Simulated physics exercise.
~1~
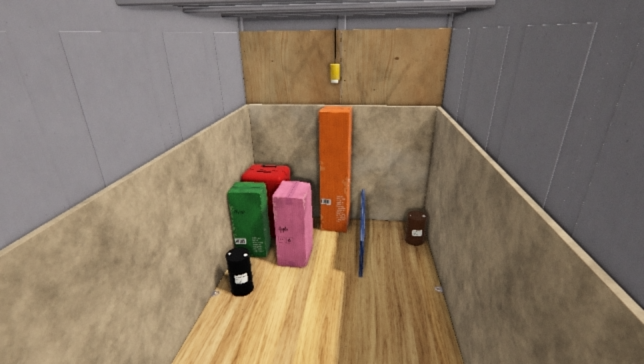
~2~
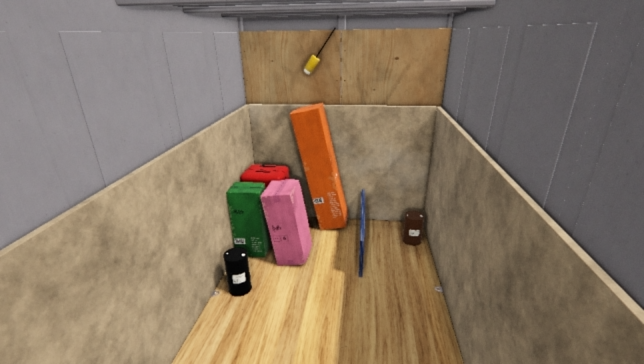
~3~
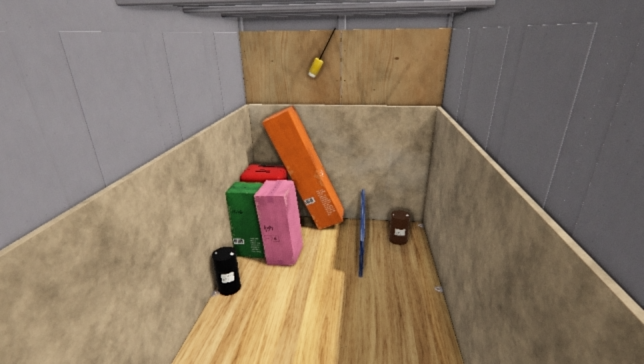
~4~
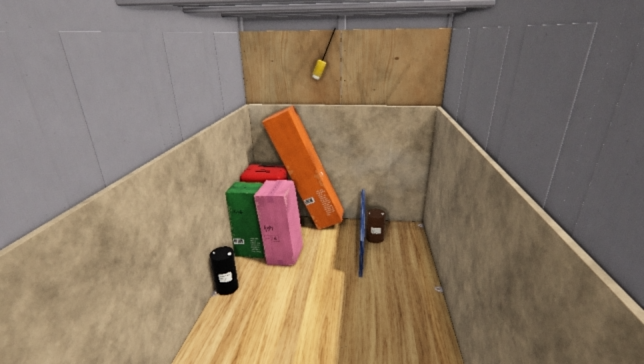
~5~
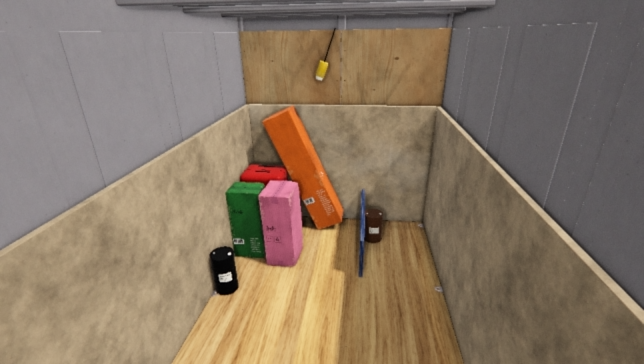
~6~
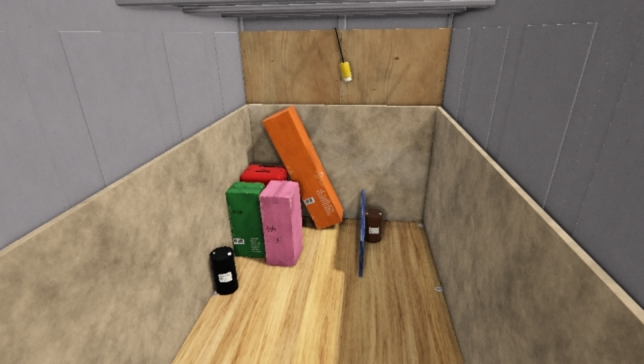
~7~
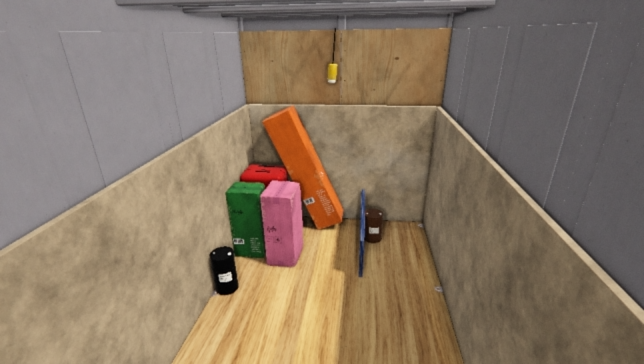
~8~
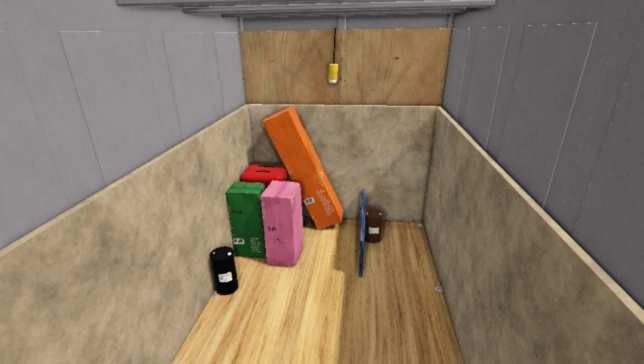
The clip shows coloured boxes, a red case and two canisters in a van's load bay as the hanging lamp swings; the orange box tips left and stays leaning, the pink box briefly tilts, and the brown canister slides left behind the thin blue board before everything settles.
